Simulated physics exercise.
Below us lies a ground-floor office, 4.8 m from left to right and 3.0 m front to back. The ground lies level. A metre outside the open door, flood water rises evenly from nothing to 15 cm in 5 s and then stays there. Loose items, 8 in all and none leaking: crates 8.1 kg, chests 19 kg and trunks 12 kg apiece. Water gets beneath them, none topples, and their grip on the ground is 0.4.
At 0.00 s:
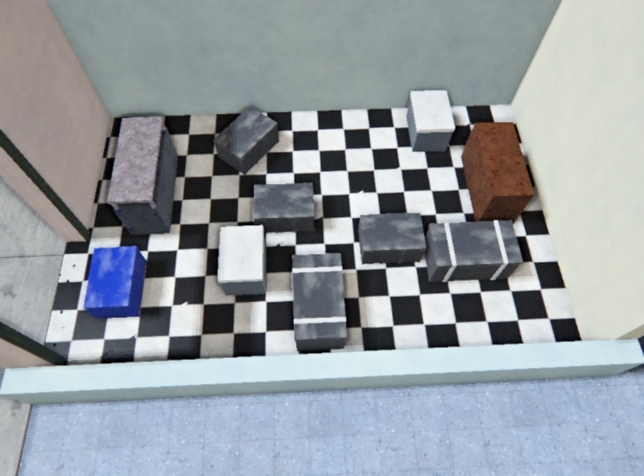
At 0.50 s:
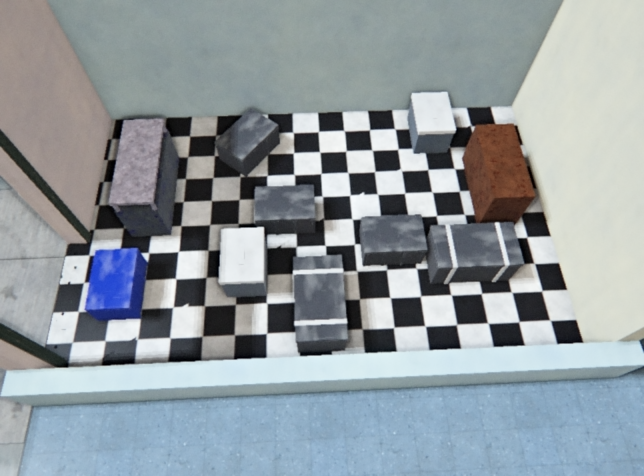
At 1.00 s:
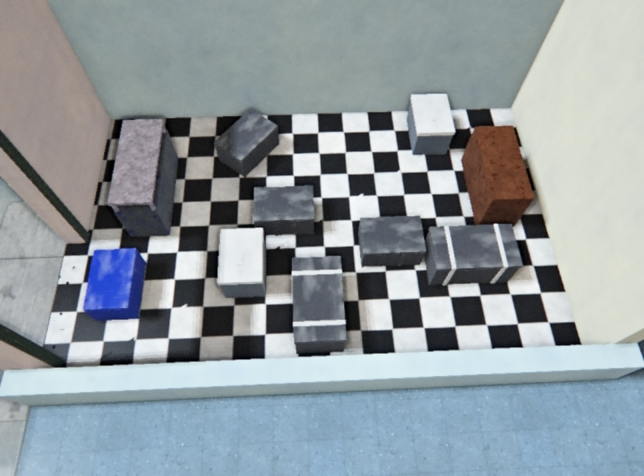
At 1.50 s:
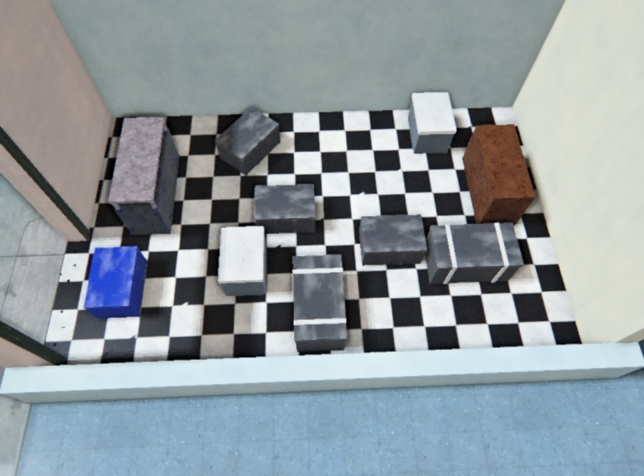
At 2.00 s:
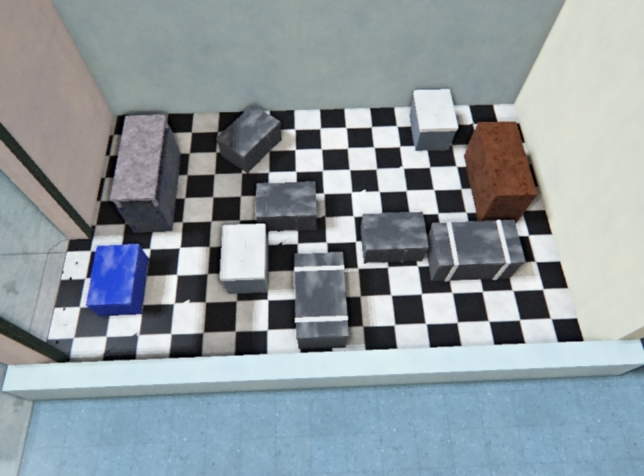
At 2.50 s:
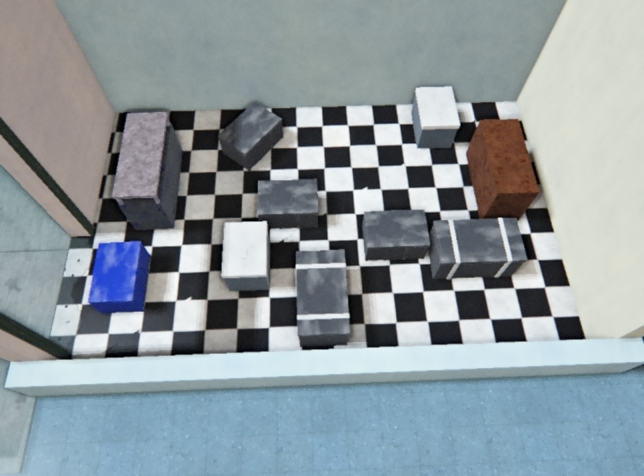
In a room with a checkered floor, the blue crate and other boxes stay still.
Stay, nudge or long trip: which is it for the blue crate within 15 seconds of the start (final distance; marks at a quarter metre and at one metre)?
The blue crate gets carried off.
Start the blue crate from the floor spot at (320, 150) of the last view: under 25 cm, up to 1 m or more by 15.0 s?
It slides a little.
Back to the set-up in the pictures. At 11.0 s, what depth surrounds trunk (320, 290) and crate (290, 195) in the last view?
About 4 and 8 cm.
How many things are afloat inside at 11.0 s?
6 of them.
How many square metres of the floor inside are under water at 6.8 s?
Roughly 7.5 m2.
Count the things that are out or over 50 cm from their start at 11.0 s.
By then 5.
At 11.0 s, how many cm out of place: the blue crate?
About 300 cm.
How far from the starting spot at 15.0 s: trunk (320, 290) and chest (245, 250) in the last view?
In turn: 100 cm, 80 cm.
After 3.5 s the blue crate is near (132, 270), 0.2 m from its start, aground; 0 afloat.
After 6.8 s the blue crate is near (207, 264), 0.9 m from its start, afloat; 1 afloat.
After 11.0 s the blue crate is near (465, 275), 3.2 m from its start, afloat; 6 afloat.
After 15.0 s the blue crate is near (551, 228), 4.1 m from its start, afloat; 8 afloat.
